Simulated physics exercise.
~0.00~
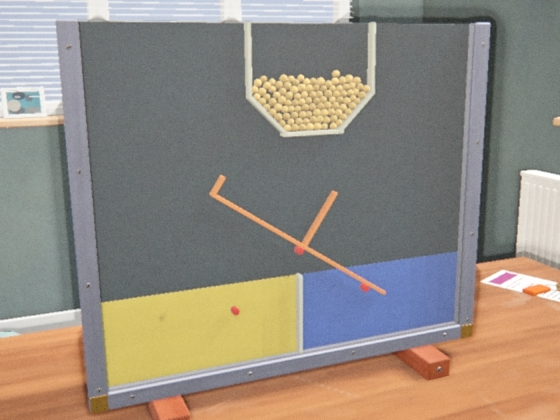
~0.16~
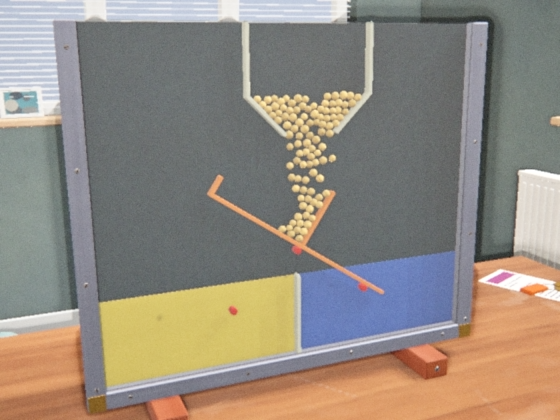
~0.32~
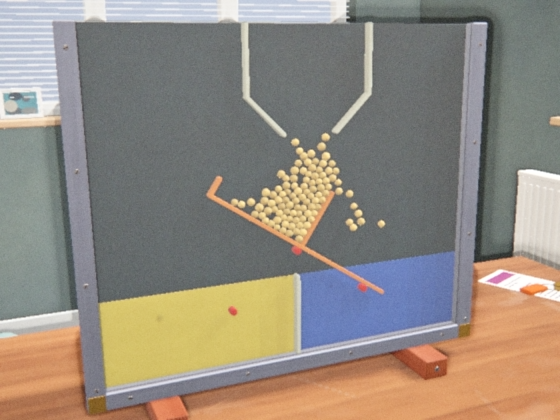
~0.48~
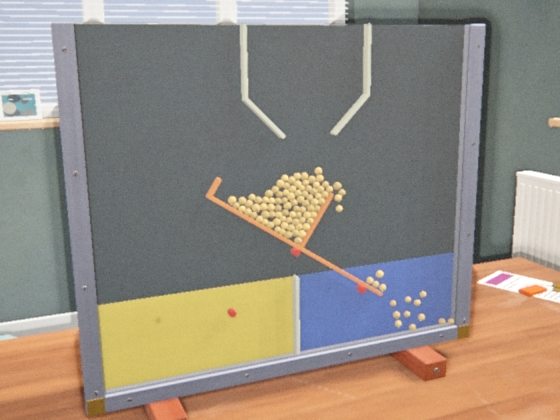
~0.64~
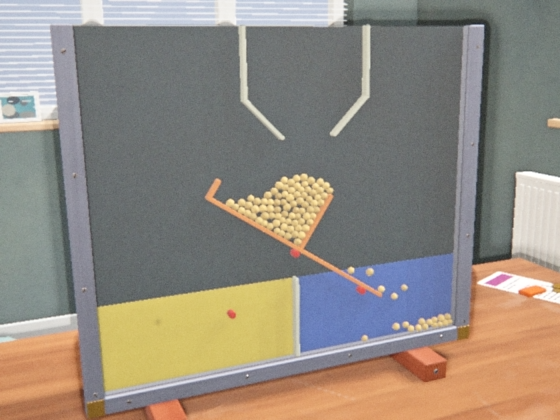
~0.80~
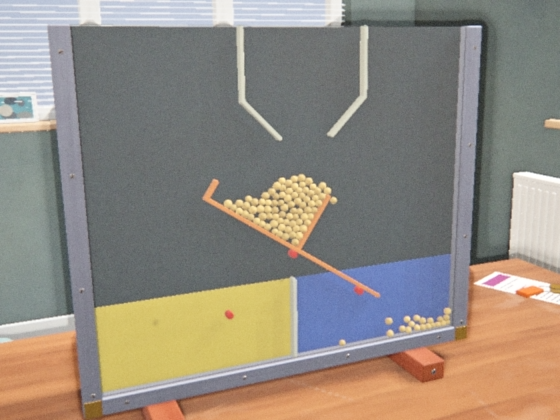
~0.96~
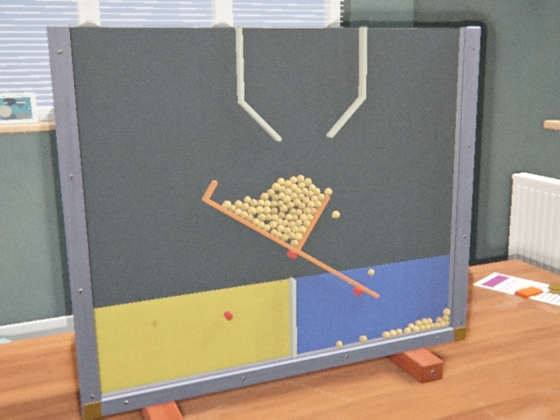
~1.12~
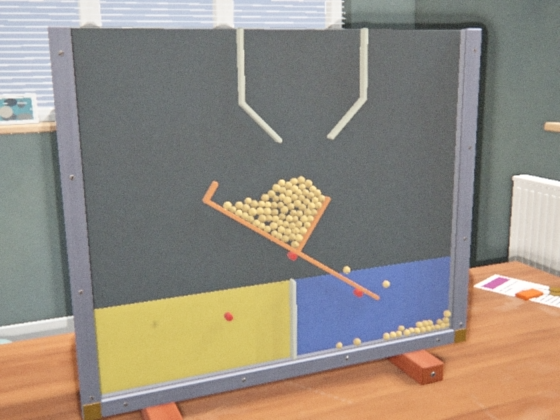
Pale round beads poured from a hopper onto a tilted orange tray and piled up against its upright divider, while some spilled over to the right into the blue bin; most stayed heaped on the tray, and the yellow bin remained empty.
